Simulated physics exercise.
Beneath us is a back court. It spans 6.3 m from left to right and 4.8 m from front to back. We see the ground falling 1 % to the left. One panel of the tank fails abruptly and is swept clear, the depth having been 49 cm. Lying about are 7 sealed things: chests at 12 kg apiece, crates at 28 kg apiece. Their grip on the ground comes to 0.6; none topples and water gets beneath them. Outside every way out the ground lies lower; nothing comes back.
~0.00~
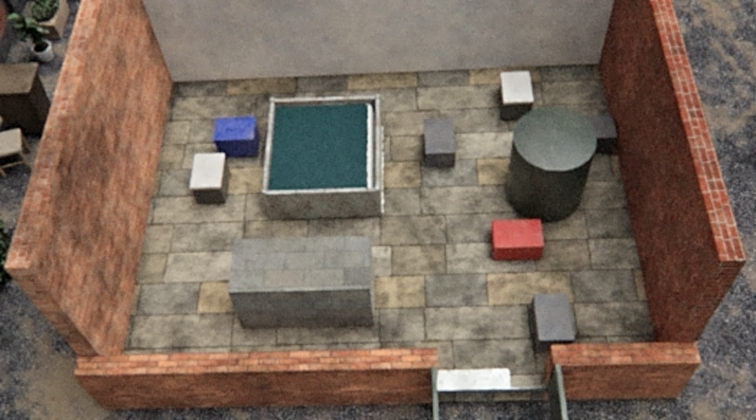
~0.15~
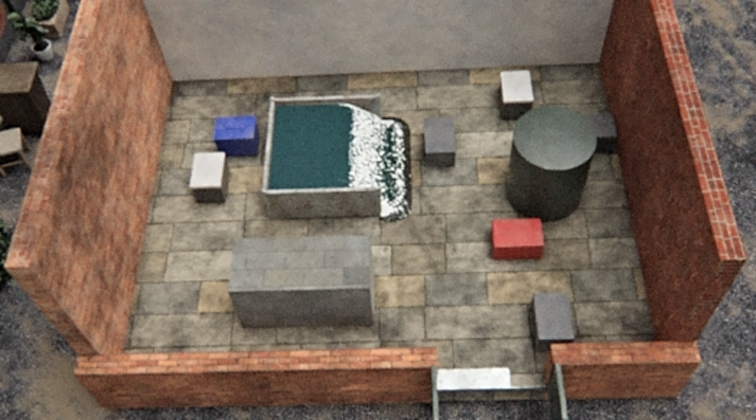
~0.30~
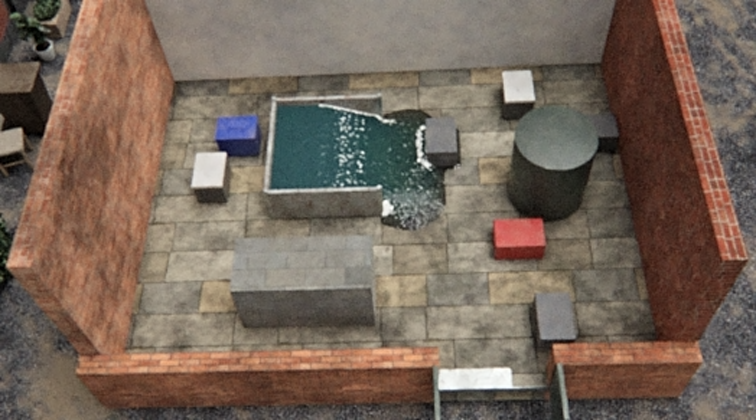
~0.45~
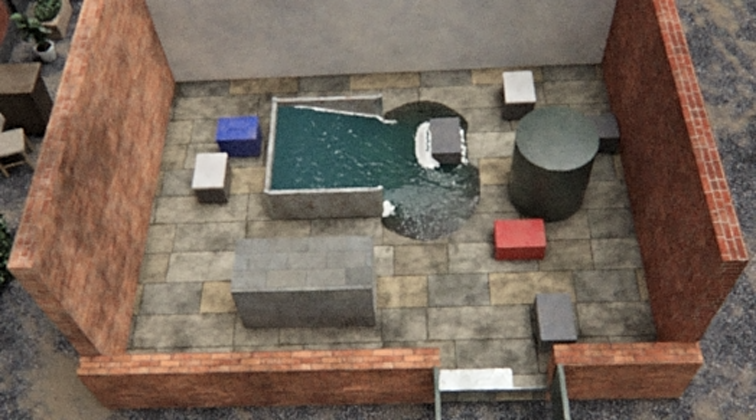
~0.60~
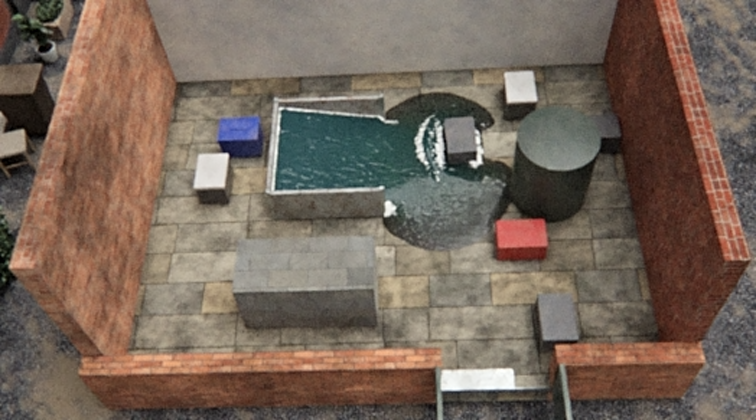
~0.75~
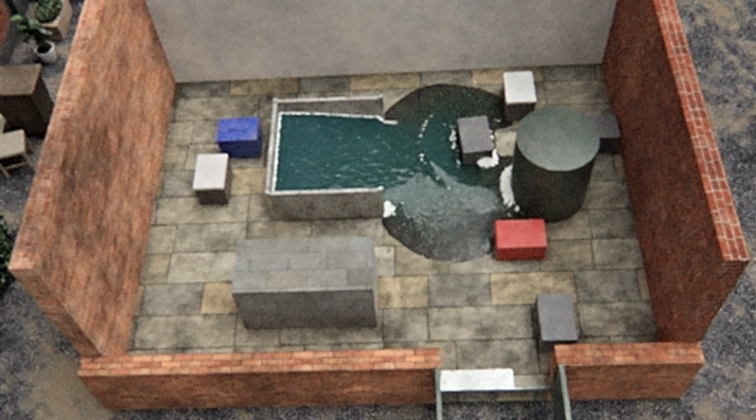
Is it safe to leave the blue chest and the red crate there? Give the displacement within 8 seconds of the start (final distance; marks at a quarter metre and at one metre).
The blue chest? It does not go anywhere much. The red crate? It relocates a little.
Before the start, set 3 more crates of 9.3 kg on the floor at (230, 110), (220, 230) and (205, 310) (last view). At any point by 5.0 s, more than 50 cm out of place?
Listed order gives within the limit, within the limit, within the limit.
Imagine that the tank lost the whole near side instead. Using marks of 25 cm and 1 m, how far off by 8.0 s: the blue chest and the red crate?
Log: Blue chest negligible displacement; red crate negligible displacement.
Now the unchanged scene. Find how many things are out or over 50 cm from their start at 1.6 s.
I make it 1 by then.
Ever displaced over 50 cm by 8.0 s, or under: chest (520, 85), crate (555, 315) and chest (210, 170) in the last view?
In sequence - crossed the line; stayed below the line; stayed below the line.
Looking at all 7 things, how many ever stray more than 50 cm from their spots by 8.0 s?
The tally stands at 4.
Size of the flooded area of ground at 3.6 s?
At that time the wet patch spans about 16 m2.
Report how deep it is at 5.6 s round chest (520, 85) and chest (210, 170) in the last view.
Depth approx. 11 cm / 0 cm.
After 1.6 s the blue chest is near (238, 129), 0.0 m from its start, aground; the red crate is near (530, 255), 0.3 m from its start, aground; 0 of 7 are out; 0 afloat.
After 3.6 s the blue chest is near (238, 129), 0.0 m from its start, aground; the red crate is near (542, 285), 0.8 m from its start, aground; 0 of 7 are out; 2 afloat.
After 5.6 s the blue chest is near (238, 129), 0.0 m from its start, aground; the red crate is near (542, 285), 0.8 m from its start, aground; 0 of 7 are out; 1 afloat.
After 8.0 s the blue chest is near (238, 129), 0.0 m from its start, aground; the red crate is near (542, 285), 0.8 m from its start, aground; 0 of 7 are out; 1 afloat.
